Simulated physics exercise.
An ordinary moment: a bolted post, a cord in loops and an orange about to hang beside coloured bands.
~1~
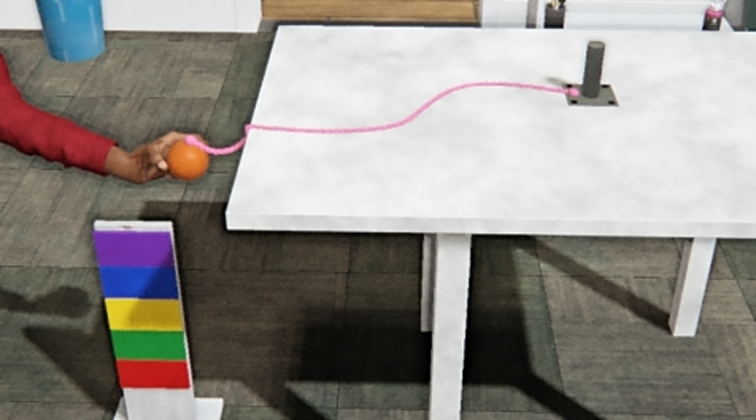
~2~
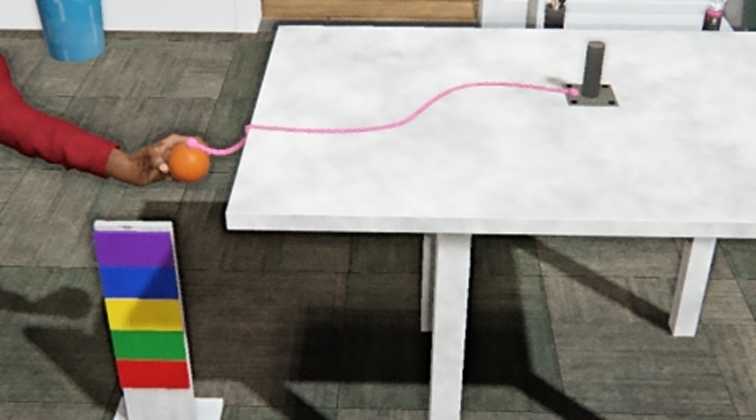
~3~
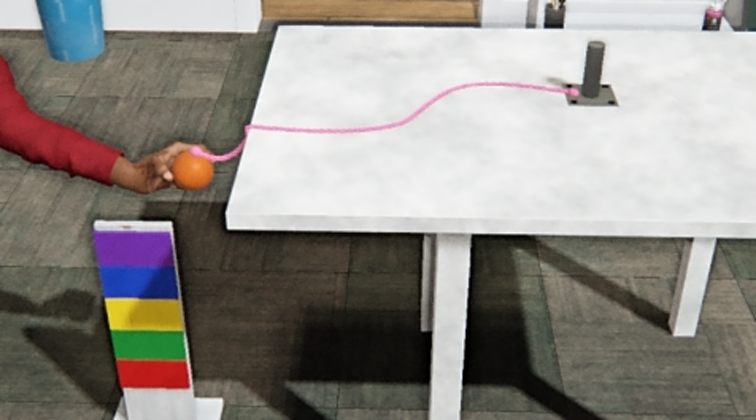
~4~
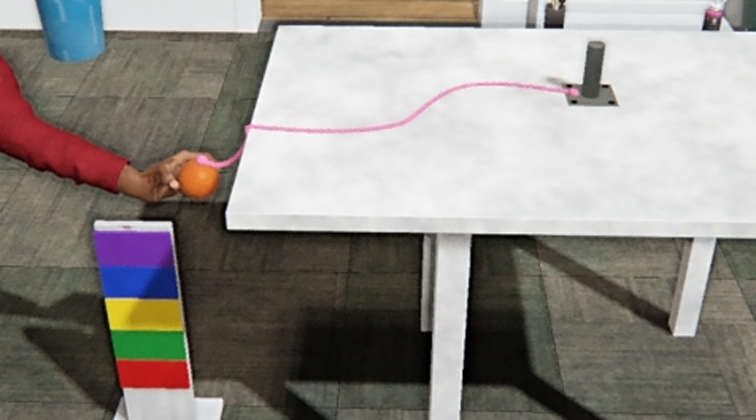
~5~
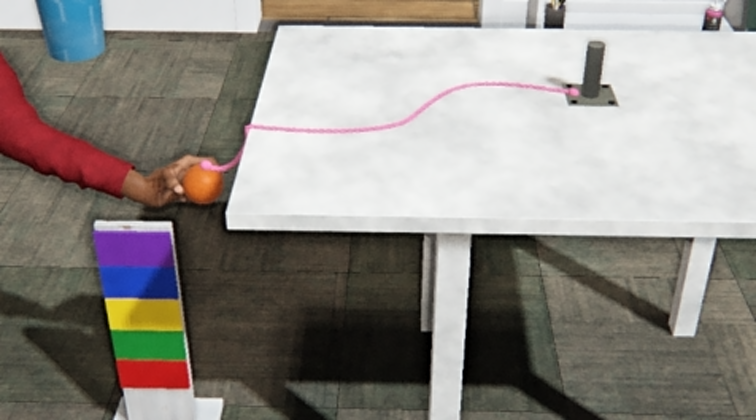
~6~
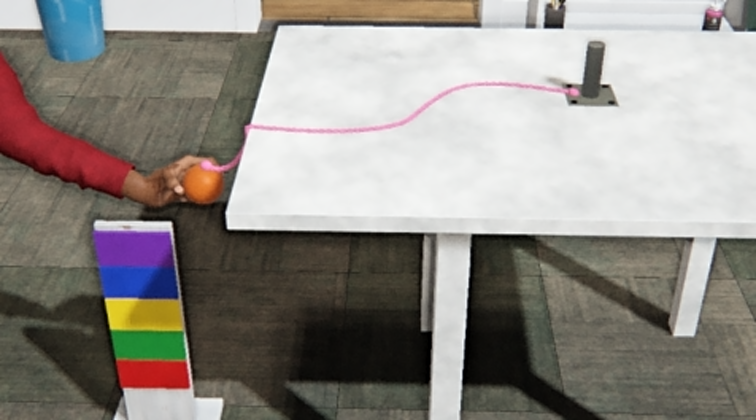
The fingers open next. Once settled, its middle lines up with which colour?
It lines up with the purple band.
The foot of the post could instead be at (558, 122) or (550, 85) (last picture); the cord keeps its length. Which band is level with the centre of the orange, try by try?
In that order: Blue; blue.
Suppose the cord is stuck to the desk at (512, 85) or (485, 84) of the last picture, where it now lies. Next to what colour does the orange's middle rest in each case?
It would be purple; purple.
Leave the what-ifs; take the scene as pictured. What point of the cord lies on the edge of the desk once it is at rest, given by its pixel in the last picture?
Check around (294, 130) - that's where it is.
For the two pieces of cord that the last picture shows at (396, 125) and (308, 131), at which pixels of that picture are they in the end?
At (351, 109), then (264, 115).
Soon after, orange near (241, 236); level with purple.
Then, orange near (259, 239); level with purple.
At rest, orange near (262, 242); level with purple. Its centre hangs level with the purple band.
